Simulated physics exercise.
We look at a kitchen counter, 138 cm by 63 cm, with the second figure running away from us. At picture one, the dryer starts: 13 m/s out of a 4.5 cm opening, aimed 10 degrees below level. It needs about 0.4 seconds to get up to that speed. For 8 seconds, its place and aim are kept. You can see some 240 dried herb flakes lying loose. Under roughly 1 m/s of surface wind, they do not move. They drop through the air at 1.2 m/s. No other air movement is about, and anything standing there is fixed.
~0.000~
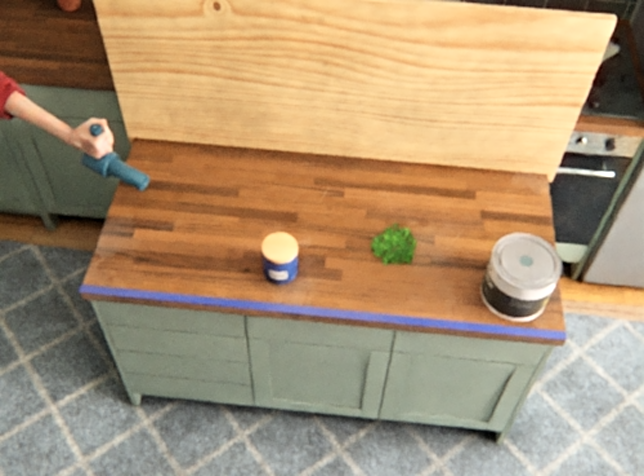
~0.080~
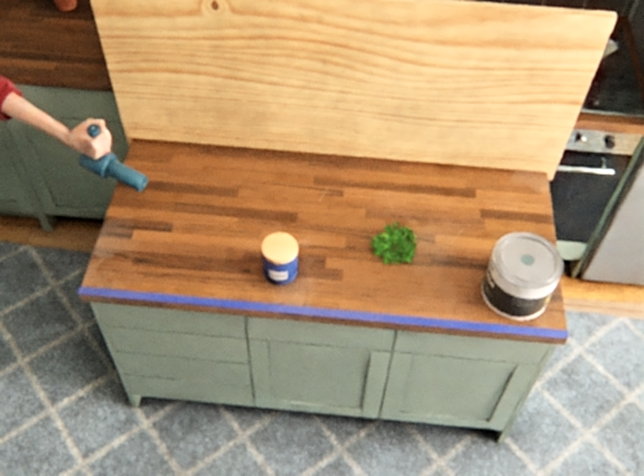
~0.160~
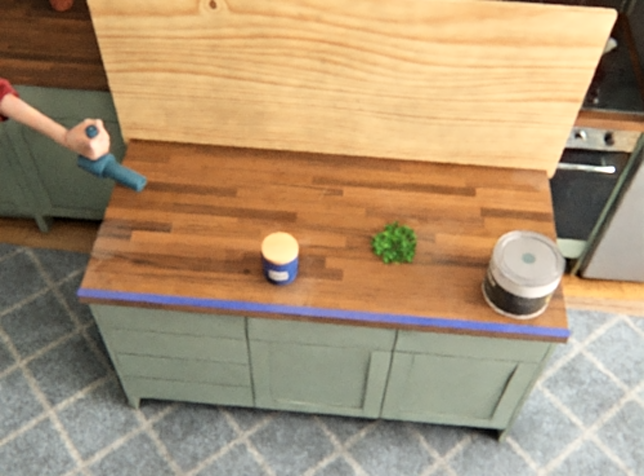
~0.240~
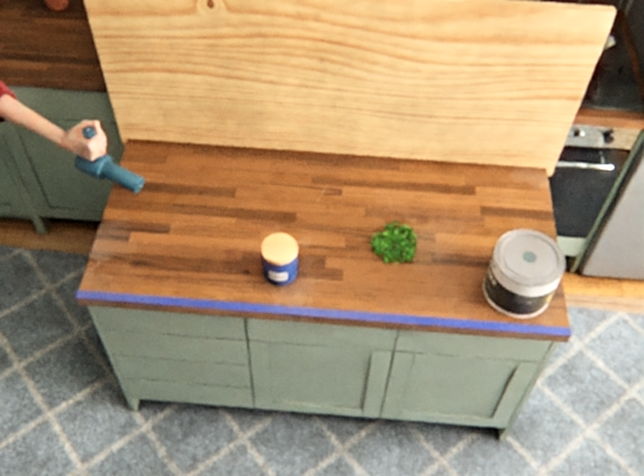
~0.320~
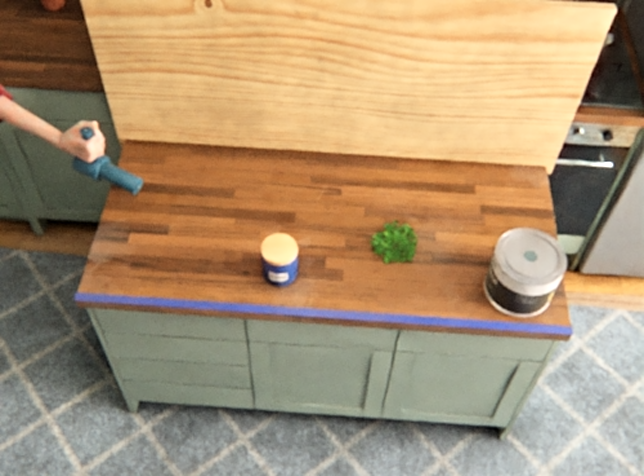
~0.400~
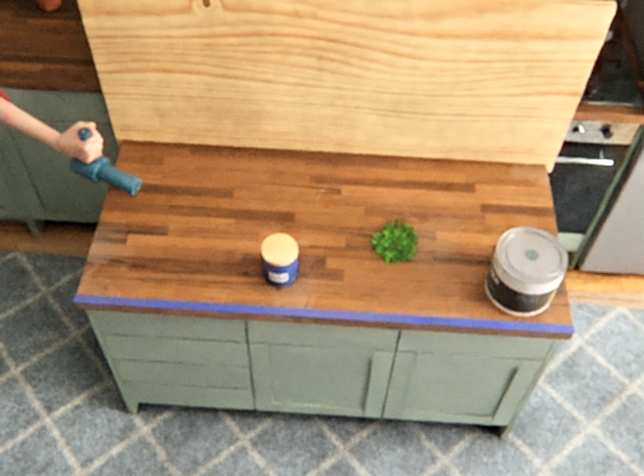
A hand held a blue dryer at the left end of a wooden kitchen counter, pointing it across toward a jar, a pile of green flakes and a large tin, and nothing on top stirred.
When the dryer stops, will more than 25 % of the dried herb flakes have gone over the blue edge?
No.
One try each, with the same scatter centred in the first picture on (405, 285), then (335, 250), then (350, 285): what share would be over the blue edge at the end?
Results, one try each: 90 %, 30 %, 70 %.
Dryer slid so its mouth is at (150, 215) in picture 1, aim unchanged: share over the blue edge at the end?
Then around 0 percent.
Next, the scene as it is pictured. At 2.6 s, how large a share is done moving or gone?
About 100 %.
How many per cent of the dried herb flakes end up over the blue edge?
My estimate is around 2 %.
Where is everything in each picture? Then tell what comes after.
The middle of the dried herb flakes is near (397, 244), none has stirred yet and the mouth of the dryer is at (145, 184), in the first picture.
The middle of the dried herb flakes is near (398, 242), none has stirred yet and the blue edge is centred on (320, 316), in the second picture.
The middle of the dried herb flakes is near (398, 242), none has stirred yet, the top of a jar is at (280, 247) and the top of a large tin is at (529, 258), in the third picture.
The middle of the dried herb flakes is near (398, 241) and none has stirred yet, in the fourth picture.
The middle of the dried herb flakes is near (398, 241) and none has stirred yet, in the fifth picture.
The middle of the dried herb flakes is near (399, 240) and none has stirred yet, in the sixth picture.
After 1.6 s the count stands so, 2 % are over the blue edge.
After 2.6 s the count stands so, 2 % are over the blue edge.
After 4.4 s the count stands so, 2 % are over the blue edge.
After 8.0 s, at the end, 2 % are over the blue edge.
